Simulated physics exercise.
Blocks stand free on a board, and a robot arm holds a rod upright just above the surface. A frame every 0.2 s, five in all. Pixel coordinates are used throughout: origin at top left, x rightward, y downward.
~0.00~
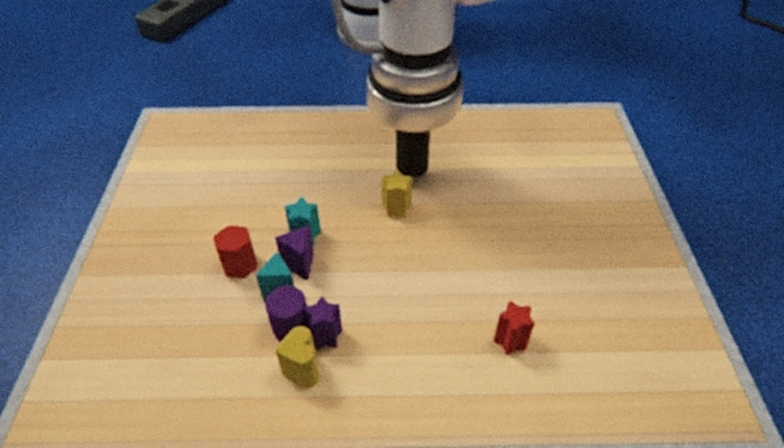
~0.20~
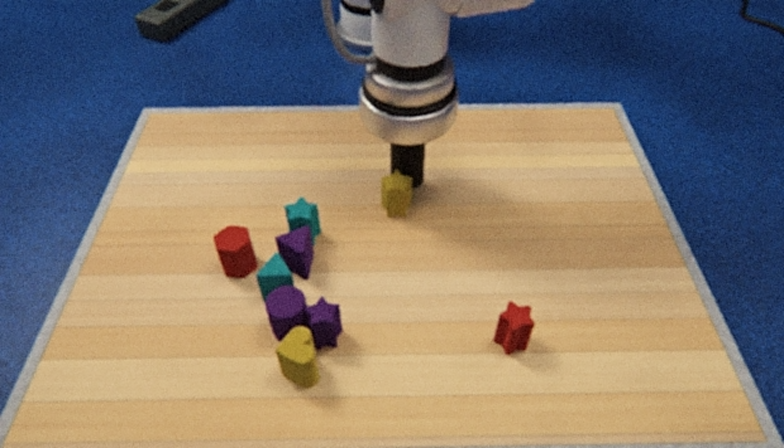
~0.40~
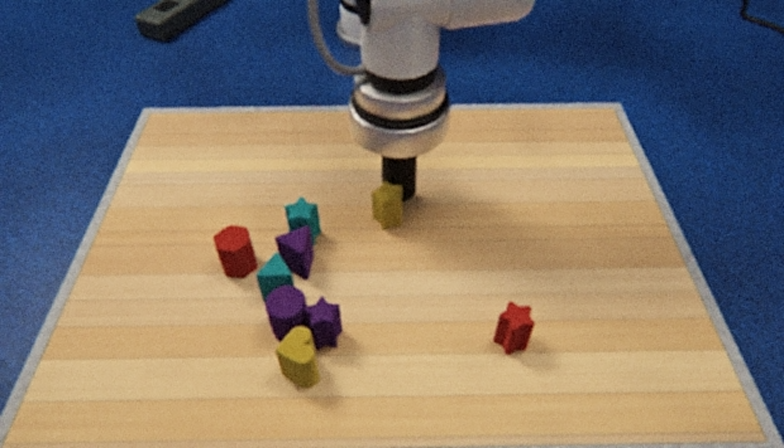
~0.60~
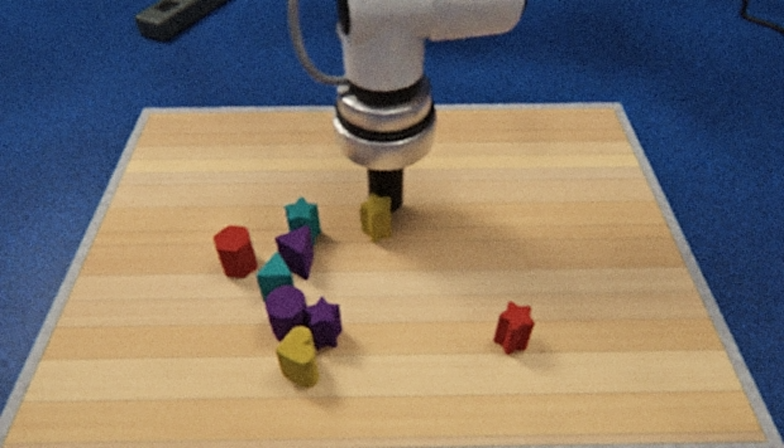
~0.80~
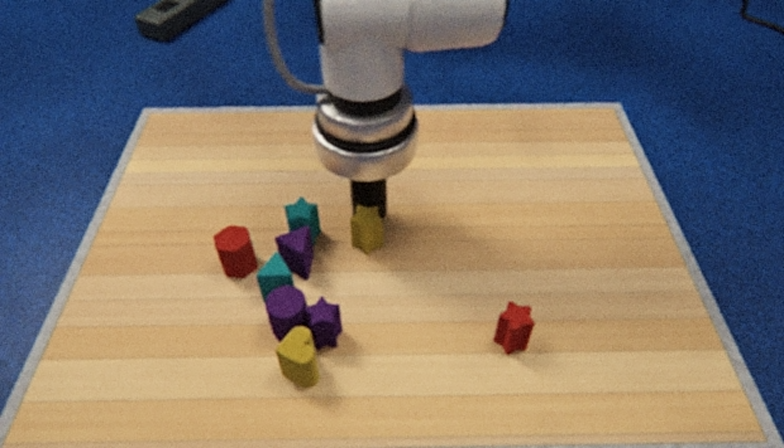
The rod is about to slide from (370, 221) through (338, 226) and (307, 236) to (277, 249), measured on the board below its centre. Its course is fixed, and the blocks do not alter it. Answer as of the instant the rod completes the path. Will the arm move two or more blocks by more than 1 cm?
It seems so.
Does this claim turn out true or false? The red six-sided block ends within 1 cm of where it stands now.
That statement is not accurate.
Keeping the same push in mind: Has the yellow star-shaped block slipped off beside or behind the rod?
That would be a yes.
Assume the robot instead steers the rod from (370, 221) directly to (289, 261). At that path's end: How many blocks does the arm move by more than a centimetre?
Total moved: Three or more.
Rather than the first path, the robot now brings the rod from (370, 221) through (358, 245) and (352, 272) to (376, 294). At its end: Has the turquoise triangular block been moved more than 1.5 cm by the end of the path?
The answer is no.
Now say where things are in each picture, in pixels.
Rod's lower end at (412, 168); red six-sided block at (232, 237); purple triangular block at (295, 238); turquoise star-shaped block at (300, 208); yellow star-shaped block at (397, 180), in the first frame.
Rod at (407, 180); blocks still, in the second frame.
Rod at (399, 192); yellow star-shaped block at (388, 191), in the third frame.
Rod at (386, 203); yellow star-shaped block at (377, 203), in the fourth frame.
Rod at (367, 215); red six-sided block at (232, 237); purple triangular block at (295, 238); turquoise star-shaped block at (300, 208); yellow star-shaped block at (367, 215), in the fifth frame.
On the path given first. One third of the way, rod at (337, 218); yellow star-shaped block at (362, 217), turned 25° anticlockwise.
Two thirds of the way, rod at (306, 227); turquoise star-shaped block at (267, 217); yellow star-shaped block at (362, 217), turned 25° anticlockwise.
At the end, rod at (275, 240); red six-sided block at (204, 249), turned 20° anticlockwise; purple triangular block still; turquoise star-shaped block at (233, 229); yellow star-shaped block at (362, 217), turned 25° anticlockwise.
